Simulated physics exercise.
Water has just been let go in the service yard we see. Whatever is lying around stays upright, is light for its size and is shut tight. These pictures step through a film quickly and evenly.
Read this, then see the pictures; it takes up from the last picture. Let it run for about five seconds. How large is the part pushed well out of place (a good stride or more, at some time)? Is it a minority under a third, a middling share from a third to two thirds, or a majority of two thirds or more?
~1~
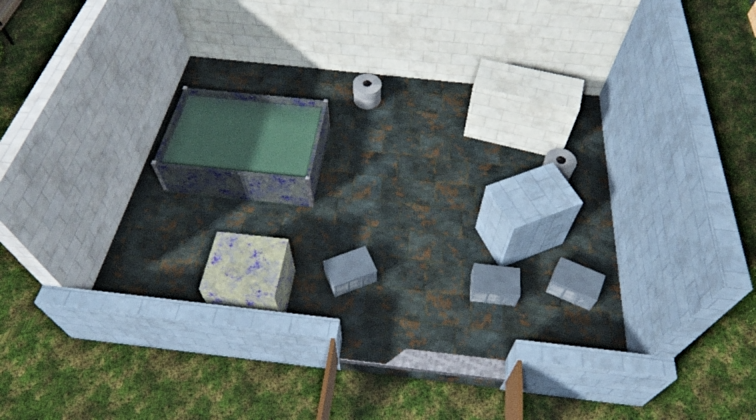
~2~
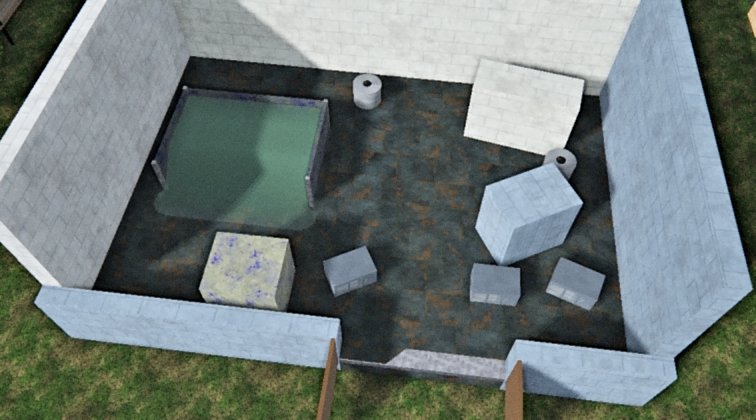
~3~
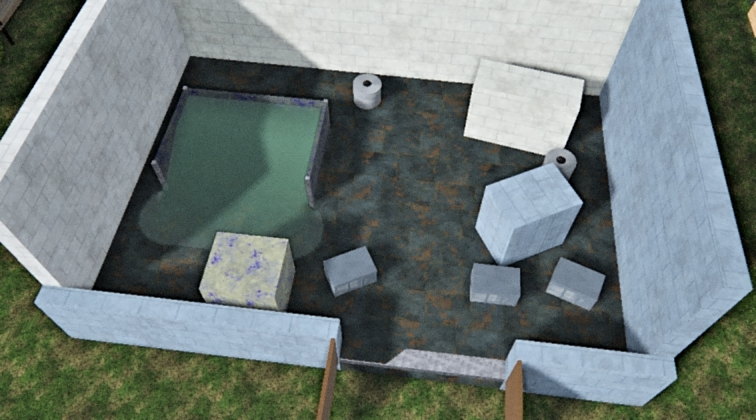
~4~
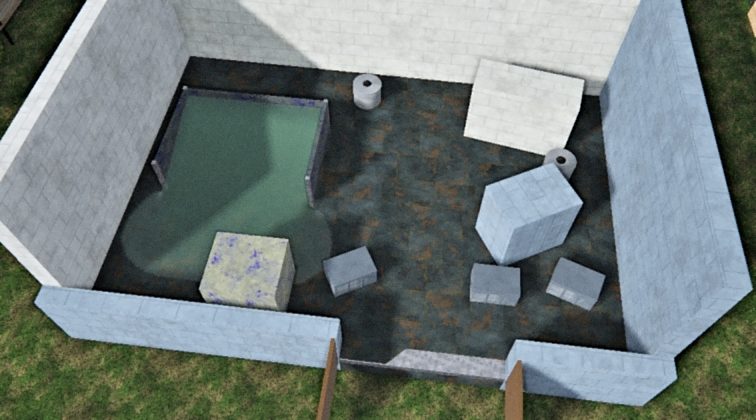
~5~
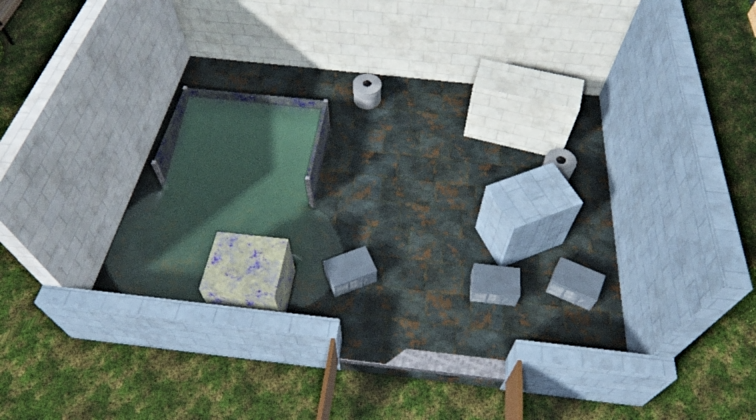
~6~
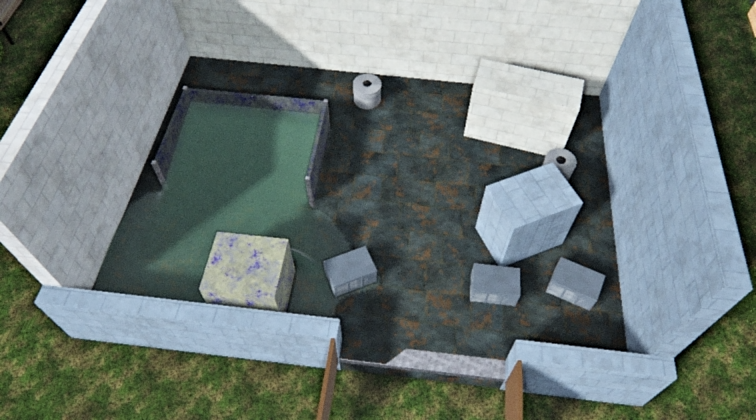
It lands in the middle band.
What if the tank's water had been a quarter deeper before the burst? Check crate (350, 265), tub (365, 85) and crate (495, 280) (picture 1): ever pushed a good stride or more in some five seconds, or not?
Taking them as listed, the first did it, the second came up short and the third did it.
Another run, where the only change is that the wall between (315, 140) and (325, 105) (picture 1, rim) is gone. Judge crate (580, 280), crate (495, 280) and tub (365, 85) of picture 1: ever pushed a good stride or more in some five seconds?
The first: Got that far; the second: Got that far; the third: Never got that far.
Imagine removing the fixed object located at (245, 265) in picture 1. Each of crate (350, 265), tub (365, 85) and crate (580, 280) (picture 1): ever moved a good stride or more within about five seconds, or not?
So, in sequence: Did travel that far, then did not travel far, then did travel that far.
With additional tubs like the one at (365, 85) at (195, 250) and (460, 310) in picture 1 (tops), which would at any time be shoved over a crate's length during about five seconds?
Item by item: Driven off; driven off.
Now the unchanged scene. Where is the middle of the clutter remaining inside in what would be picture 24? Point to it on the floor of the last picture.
I'd put it roughly at (514, 235).
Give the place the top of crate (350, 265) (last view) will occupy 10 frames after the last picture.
(490, 335), roughly.
A moment on, 0 of 5 are well off their spots; 0 afloat.
Next, 1 of 5 are well off their spots; 0 afloat.
Later, 2 of 5 are well off their spots; 2 afloat.
In the end, 2 of 5 are well off their spots, and 2 have been at some point; 2 afloat.
